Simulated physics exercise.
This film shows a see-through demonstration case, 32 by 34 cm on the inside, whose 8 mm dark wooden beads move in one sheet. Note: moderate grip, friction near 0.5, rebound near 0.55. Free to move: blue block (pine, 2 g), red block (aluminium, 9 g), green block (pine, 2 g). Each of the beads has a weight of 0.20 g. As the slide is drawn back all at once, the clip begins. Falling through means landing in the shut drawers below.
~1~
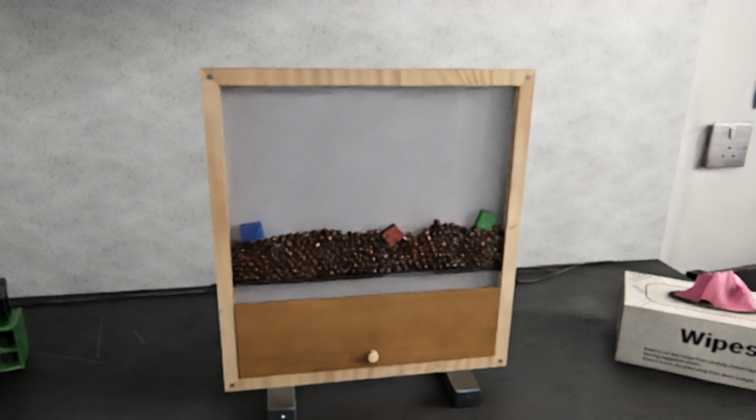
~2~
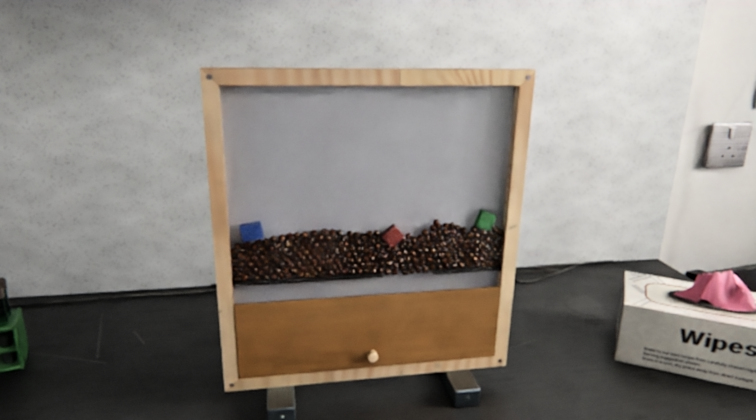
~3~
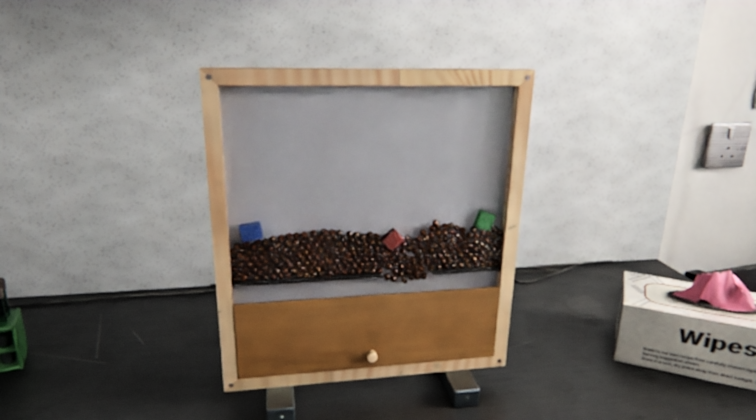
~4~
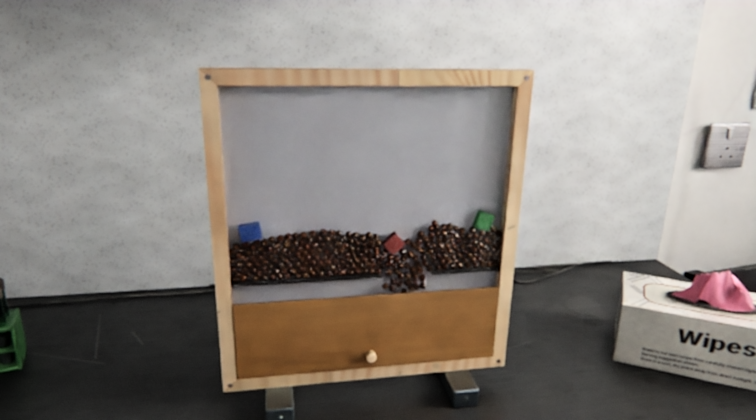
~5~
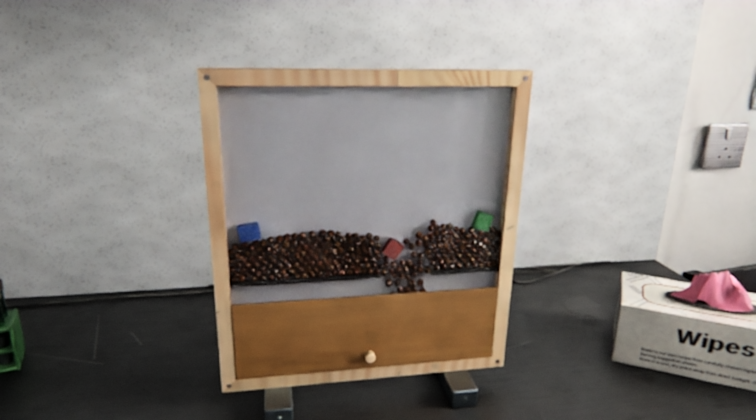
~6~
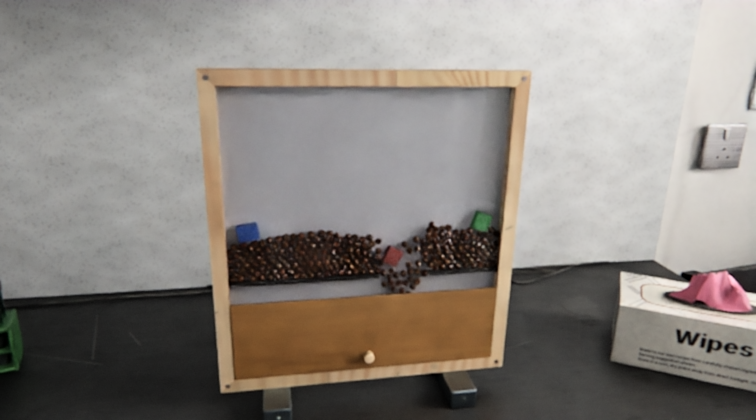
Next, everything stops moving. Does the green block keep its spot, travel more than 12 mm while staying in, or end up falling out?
It ends up falling out.
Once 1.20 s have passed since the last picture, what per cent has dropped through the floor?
That would be around 45 per cent.
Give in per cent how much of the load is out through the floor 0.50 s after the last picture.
About 40 percent.
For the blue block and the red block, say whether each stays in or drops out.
Blue block still there, red block gone.
Then, 0.15 s after the last picture, 25 % are out; blue block moved 0.0 cm tilted 9°; red block below the floor; green block moved 0.1 cm tilted 10°.
Then, 0.50 s after the last picture, 40 % are out; blue block moved 0.0 cm tilted 9°; red block below the floor; green block moved 6.7 cm tilted 1°.
Then, 1.20 s after the last picture, 45 % are out; blue block moved 0.0 cm tilted 9°; red block below the floor; green block below the floor.
At rest 1.8 s after the last picture, 45 % are out; blue block moved 0.0 cm tilted 9°; red block below the floor; green block below the floor.
